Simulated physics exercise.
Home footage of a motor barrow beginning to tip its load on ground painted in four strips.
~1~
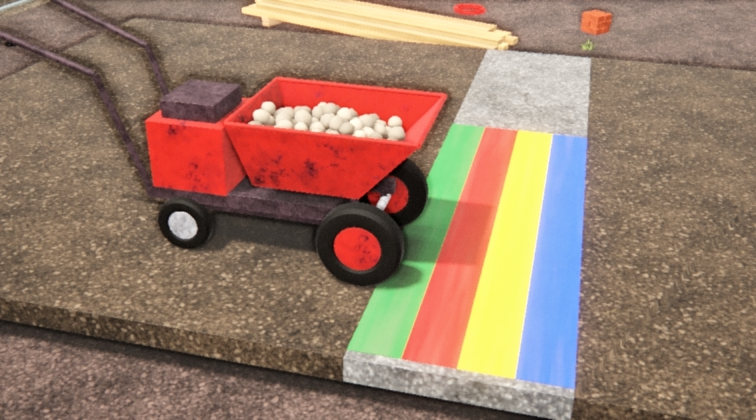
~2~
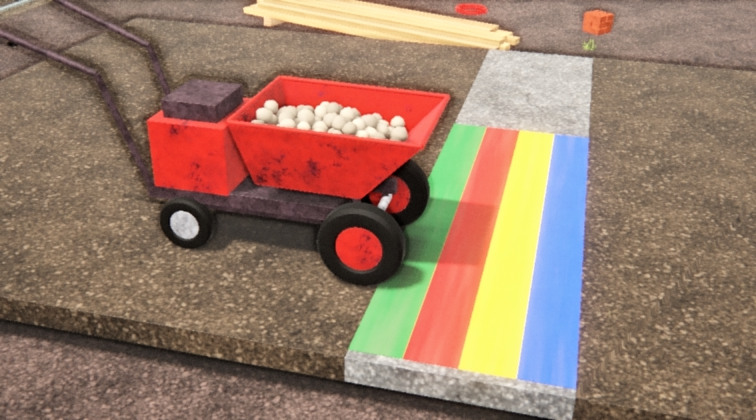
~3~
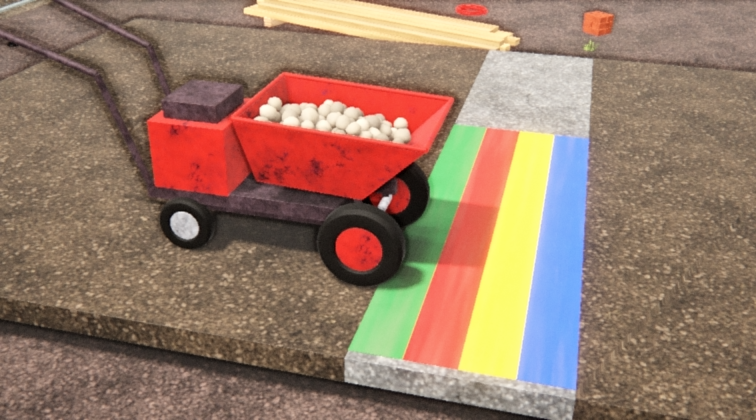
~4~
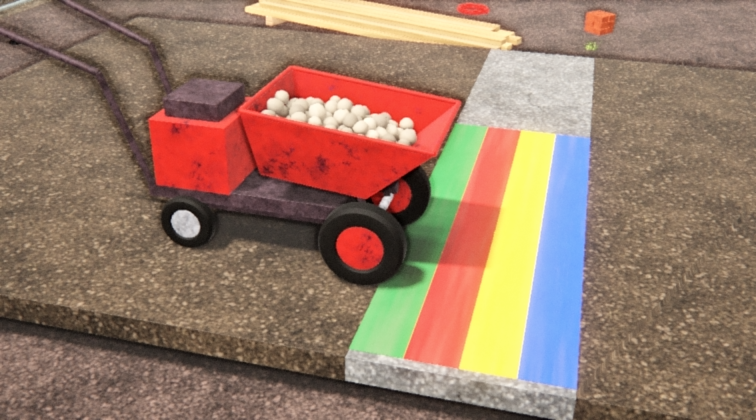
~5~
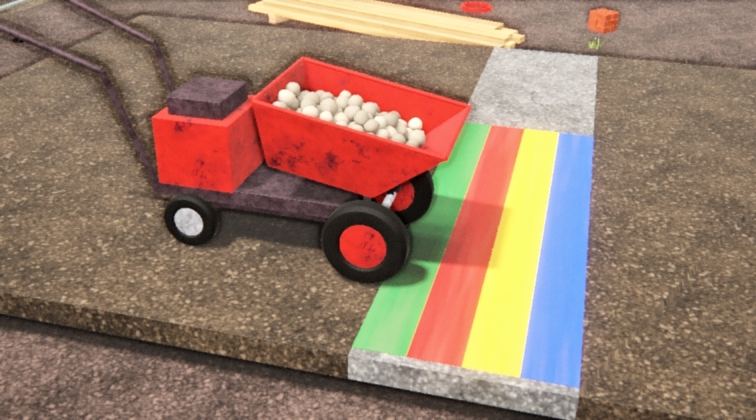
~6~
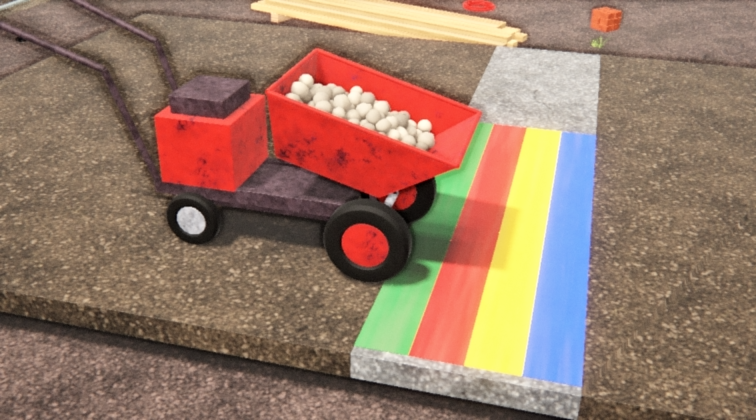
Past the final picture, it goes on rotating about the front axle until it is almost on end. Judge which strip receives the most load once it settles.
The strip receiving the most is the blue one.
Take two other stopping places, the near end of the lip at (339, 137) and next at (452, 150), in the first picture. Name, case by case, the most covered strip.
To begin with the strip in red, and after that the blue one.
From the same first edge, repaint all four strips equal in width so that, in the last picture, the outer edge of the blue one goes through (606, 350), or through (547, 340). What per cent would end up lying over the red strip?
0 % and 0 %.
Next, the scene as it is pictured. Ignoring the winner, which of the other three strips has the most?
The strip in second place is that yellow strip.
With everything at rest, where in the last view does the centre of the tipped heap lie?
Once it all stops, the middle lies near (559, 269).
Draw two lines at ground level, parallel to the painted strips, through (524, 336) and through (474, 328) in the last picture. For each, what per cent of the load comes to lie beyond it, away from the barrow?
Around 50 per cent for the first, around 70 per cent for the second.
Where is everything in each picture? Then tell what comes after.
In the first frame, lip of the skip (418, 146), level; top of the load (317, 130), river pebbles; green strip (390, 314); red strip (442, 322); yellow strip (495, 331); blue strip (549, 340).
In the second frame, lip of the skip (421, 147), level; top of the load (320, 129).
In the third frame, lip of the skip (426, 150), tipped barely; top of the load (323, 128).
In the fourth frame, lip of the skip (434, 154), tipped a little; top of the load (318, 113).
In the fifth frame, lip of the skip (445, 159), tipped a little; top of the load (320, 115).
In the sixth frame, lip of the skip (457, 166), tipped clearly; top of the load (332, 109); green strip (398, 311); red strip (449, 319); yellow strip (502, 328); blue strip (556, 337).
Just after the last frame, skip tipped steeply; every one in the skip.
A moment on, skip tipped right over; roughly two thirds in the skip; roughly a quarter over the yellow strip; about a tenth over the blue strip.
Further on, skip tipped right over; roughly a quarter in the skip; roughly a quarter over the yellow strip; roughly a third over the blue strip; roughly a quarter off the paint.
When it is over, skip tipped right over; roughly a quarter in the skip; not one over the green strip; not one over the red strip; roughly a quarter over the yellow strip; roughly a third over the blue strip; roughly a quarter off the paint.
